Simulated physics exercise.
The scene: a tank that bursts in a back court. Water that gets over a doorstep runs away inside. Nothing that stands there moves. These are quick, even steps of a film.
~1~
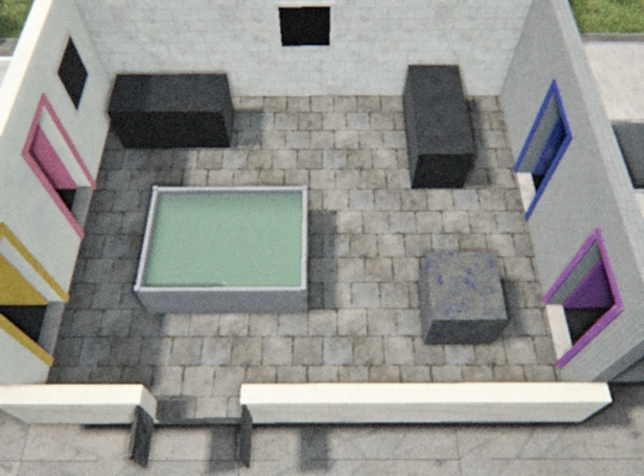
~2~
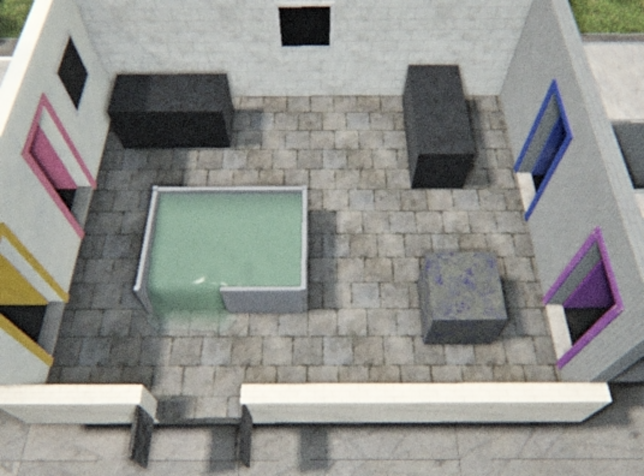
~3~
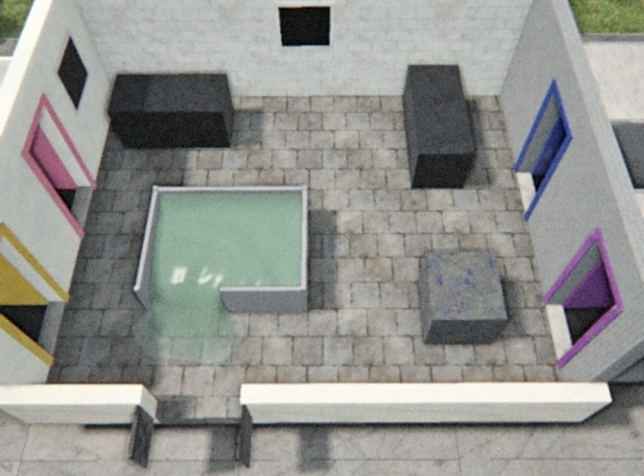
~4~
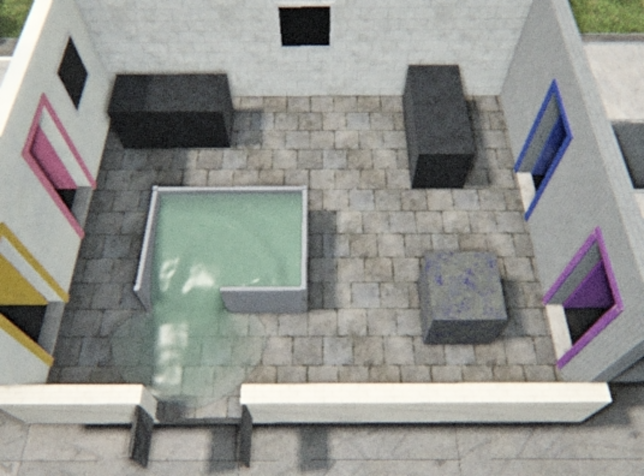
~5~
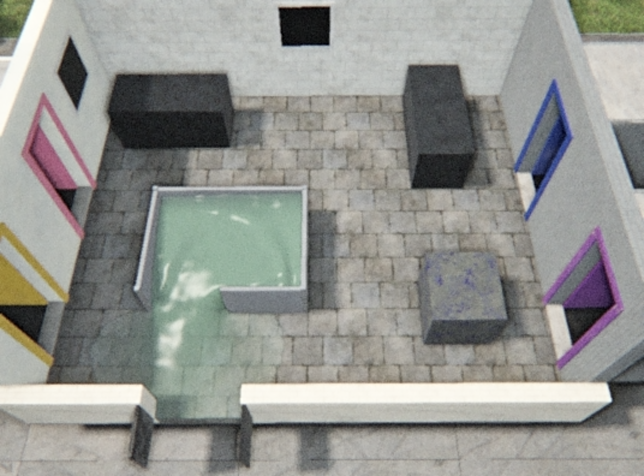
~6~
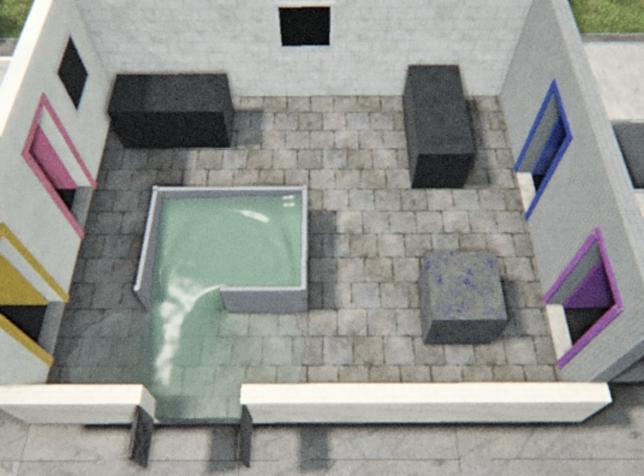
A big tank of green water stood whole in a walled stone courtyard, then its front left corner opened and water poured out, spreading across the paving to the gap in the front wall.
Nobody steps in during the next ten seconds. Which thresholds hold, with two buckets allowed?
One by one: The yellow door floods; the blue door holds within the limit; the purple door holds within the limit; the pink door holds within the limit.
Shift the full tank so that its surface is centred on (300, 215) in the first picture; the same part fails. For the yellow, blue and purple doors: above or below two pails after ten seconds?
One by one: Yellow is under, blue is under, purple takes more.
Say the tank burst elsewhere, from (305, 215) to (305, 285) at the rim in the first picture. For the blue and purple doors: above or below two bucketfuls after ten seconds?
One by one: The blue one goes over; the purple one lets more in.
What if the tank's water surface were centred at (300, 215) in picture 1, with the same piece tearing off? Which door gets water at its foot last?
That is the blue-painted one.
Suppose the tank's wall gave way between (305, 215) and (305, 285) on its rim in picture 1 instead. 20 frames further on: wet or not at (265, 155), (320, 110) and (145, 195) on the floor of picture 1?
As listed: No water, no water, dry.
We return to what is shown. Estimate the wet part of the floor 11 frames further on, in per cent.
About 25 per cent.
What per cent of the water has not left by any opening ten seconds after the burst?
Roughly 44 per cent.
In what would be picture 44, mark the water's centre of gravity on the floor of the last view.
Roughly at (205, 263).
A moment on, water covers 15 % of the floor; the yellow door wet at the sill, nothing in, the blue door not reached, the purple door not reached, the pink door not reached.
Next, water covers 25 % of the floor; the yellow door under two buckets in, the blue door not reached, the purple door not reached, the pink door not reached.
Then, water covers 35 % of the floor; the yellow door over two buckets in, the blue door not reached, the purple door not reached, the pink door wet at the sill, nothing in.
Later, water covers 50 % of the floor; the yellow door far over two buckets in, the blue door not reached, the purple door wet at the sill, nothing in, the pink door wet at the sill, nothing in.
In the end, water covers 70 % of the floor; the yellow door far over two buckets in, the blue door not reached, the purple door wet at the sill, nothing in, the pink door wet at the sill, nothing in.
